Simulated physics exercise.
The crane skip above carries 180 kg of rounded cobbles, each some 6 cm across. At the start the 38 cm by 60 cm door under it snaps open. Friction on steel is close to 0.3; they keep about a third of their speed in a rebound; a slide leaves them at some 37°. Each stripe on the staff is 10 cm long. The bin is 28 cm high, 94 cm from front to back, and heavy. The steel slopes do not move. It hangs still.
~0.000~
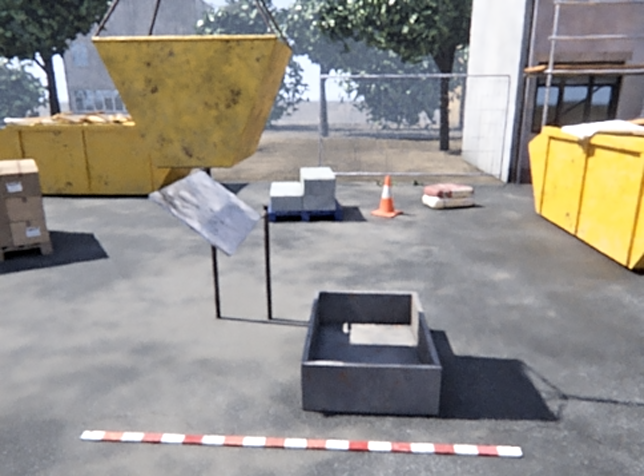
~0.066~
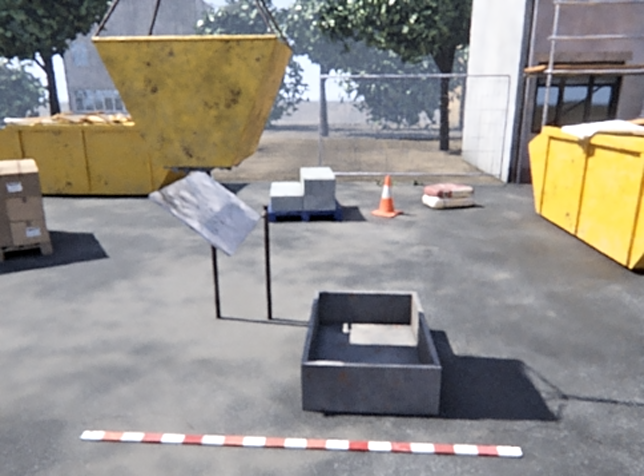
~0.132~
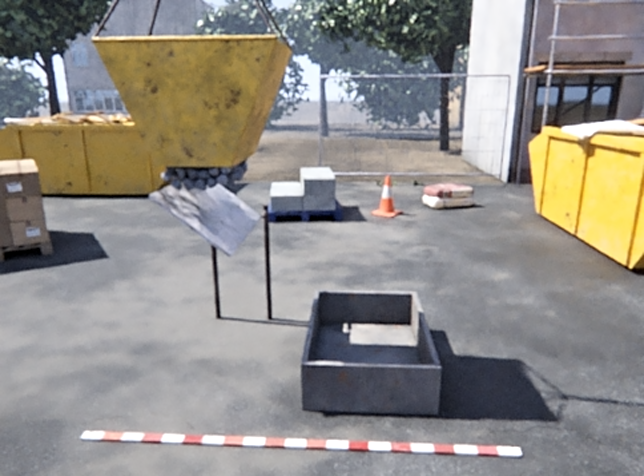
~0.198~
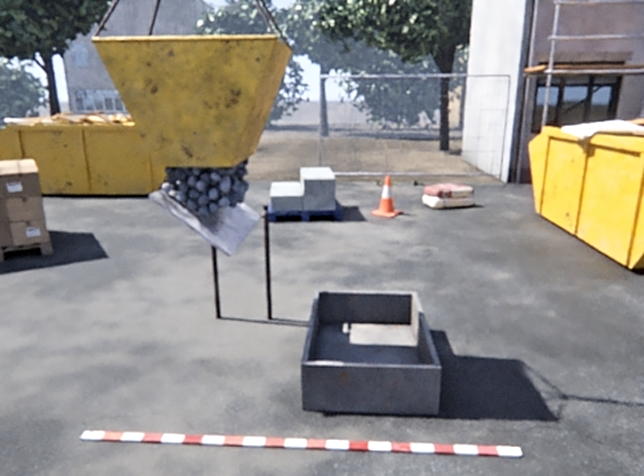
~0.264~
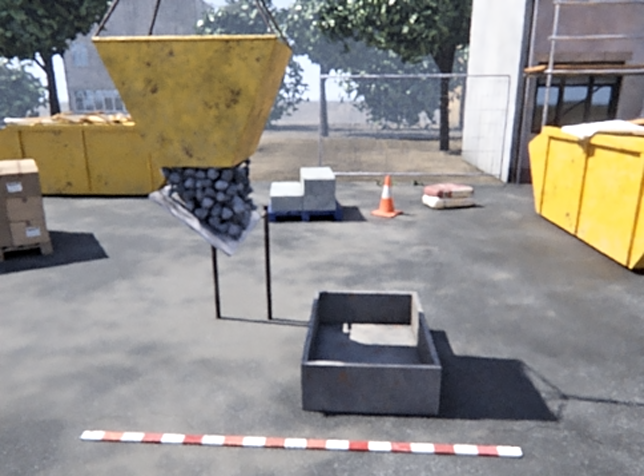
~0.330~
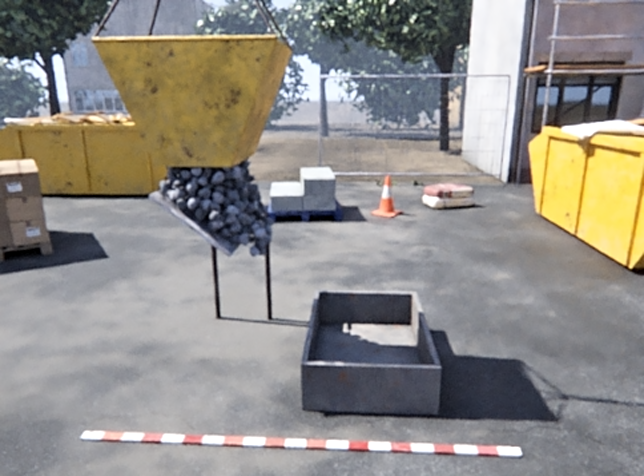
Grey rounded cobbles drop from the bottom of a yellow skip hanging at upper left in a paved yard, seen from a raised, unmoving viewpoint. Below are a tilted metal sheet on dark posts, an open grey bin and a red-and-white staff, with yellow containers either side and an orange cone behind. The cobbles pour onto the sheet, spread down it rightward and reach its lower edge, while the skip hangs still.
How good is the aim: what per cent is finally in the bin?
Close to 53 in a hundred.
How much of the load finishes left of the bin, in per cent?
Some 35 per cent of the load.
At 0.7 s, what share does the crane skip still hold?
About 0 per cent.
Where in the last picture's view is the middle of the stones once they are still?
Near (343, 352).
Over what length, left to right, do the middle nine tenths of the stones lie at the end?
Roughly 110 cm.
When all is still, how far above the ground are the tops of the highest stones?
About 22 cm.
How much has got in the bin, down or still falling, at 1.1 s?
About 45 per cent by then.
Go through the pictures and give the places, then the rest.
The outlet is at (193, 157); nothing has dropped yet, in the first picture.
The outlet is at (193, 157); 4 % is out, in the second picture.
Outlet at (193, 157), the stream shows down to (204, 178); 87 % still inside, in the third picture.
Outlet at (193, 157), the stream shows down to (216, 201); 75 % still inside, in the fourth picture.
Outlet at (193, 157), the stream shows down to (243, 223); 63 % still inside, in the fifth picture.
Outlet at (193, 157), the stream shows down to (261, 242); 50 % still inside, in the sixth picture.
After 0.7 s, 0 % in the crane skip, 33 % on the steel, 48 % falling or lying left of the bin, 17 % falling or lying in the bin, 2 % falling or lying beside or right of the bin; the stones farthest right are at (381, 346).
After 1.1 s, 0 % in the crane skip, 1 % on the steel, 45 % falling or lying left of the bin, 44 % falling or lying in the bin, 10 % falling or lying beside or right of the bin; the stones farthest right are at (431, 361).
After 1.7 s, 0 % in the crane skip, 35 % falling or lying left of the bin, 53 % falling or lying in the bin, 13 % falling or lying beside or right of the bin; the stones farthest right are at (521, 399).
After 2.6 s, 0 % in the crane skip, 34 % falling or lying left of the bin, 53 % falling or lying in the bin, 13 % falling or lying beside or right of the bin; the stones farthest right are at (554, 425).
After 4.5 s, 0 % in the crane skip, 34 % left of the bin, 53 % in the bin, 13 % beside or right of the bin; the stones farthest right are at (554, 425).
